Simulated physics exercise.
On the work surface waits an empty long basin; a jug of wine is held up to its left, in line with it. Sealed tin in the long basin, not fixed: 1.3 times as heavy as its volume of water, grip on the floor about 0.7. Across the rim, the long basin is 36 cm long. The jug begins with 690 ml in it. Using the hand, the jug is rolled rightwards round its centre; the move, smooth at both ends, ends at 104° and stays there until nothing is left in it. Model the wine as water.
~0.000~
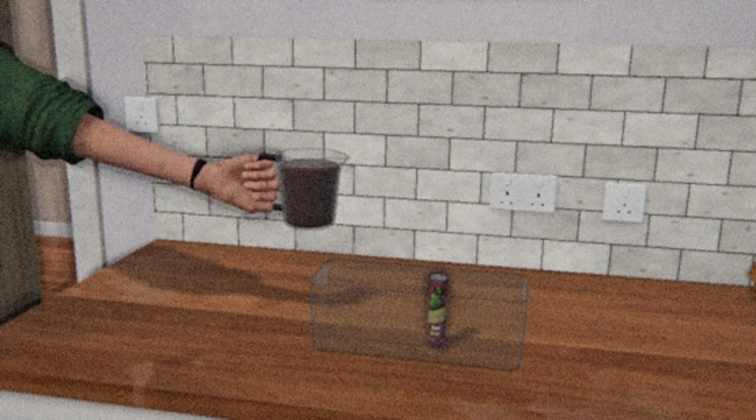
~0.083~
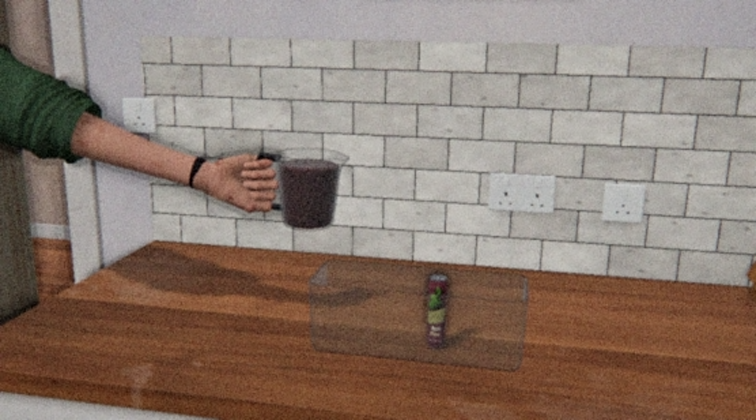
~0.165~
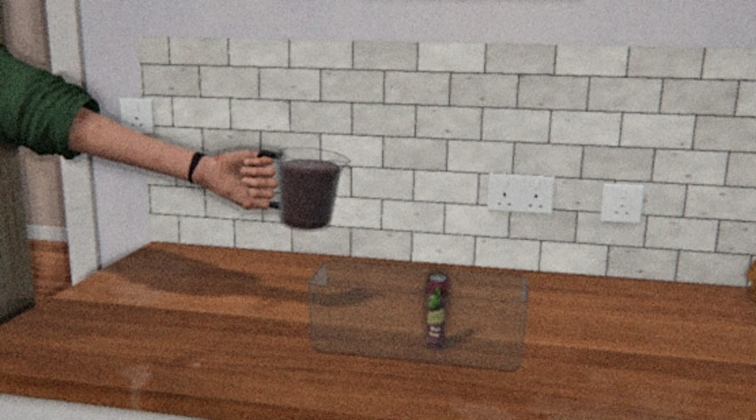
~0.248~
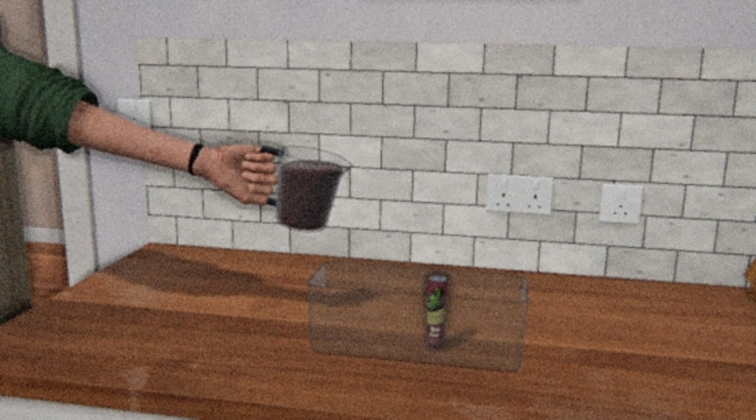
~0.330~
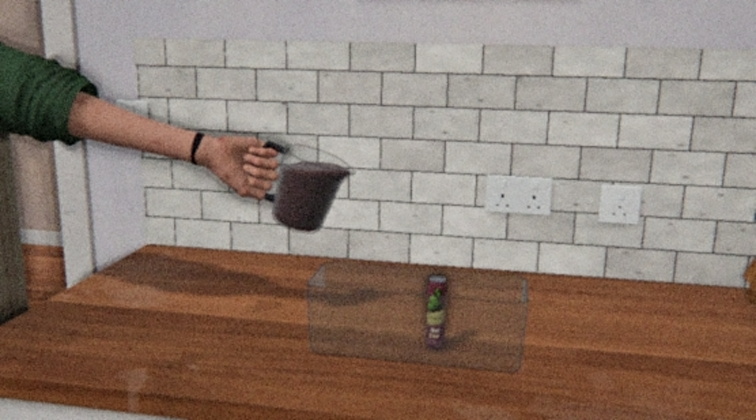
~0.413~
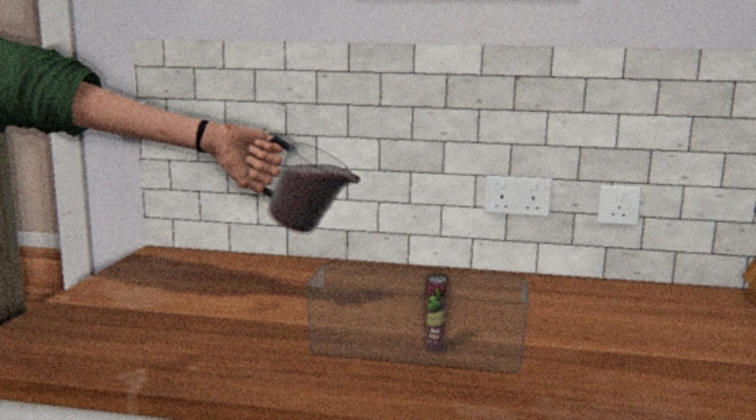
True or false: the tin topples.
False.
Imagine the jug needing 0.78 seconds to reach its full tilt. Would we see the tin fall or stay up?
The tin would stay balanced.
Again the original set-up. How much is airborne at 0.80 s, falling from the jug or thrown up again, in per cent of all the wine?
Around 20 in a hundred.
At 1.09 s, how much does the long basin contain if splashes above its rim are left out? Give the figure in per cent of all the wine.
About 72 %.
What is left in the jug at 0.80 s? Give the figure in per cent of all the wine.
Portion remaining: Approx. 62 per cent.
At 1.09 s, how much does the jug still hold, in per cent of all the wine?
About 14 % is still there.
By 0.80 s the tilt is 77° and 62 per cent is still to pour; the tin stands where it began.
By 1.09 s the tilt is 101° and 15 per cent is still to pour; the tin stands where it began.
By 1.39 s the tilt is 104° and 1 per cent is still to pour; the tin stands where it began.
By 1.71 s the tilt is 104° and 0 per cent is still to pour; the tin stands where it began.
At rest the tin stands where it began.
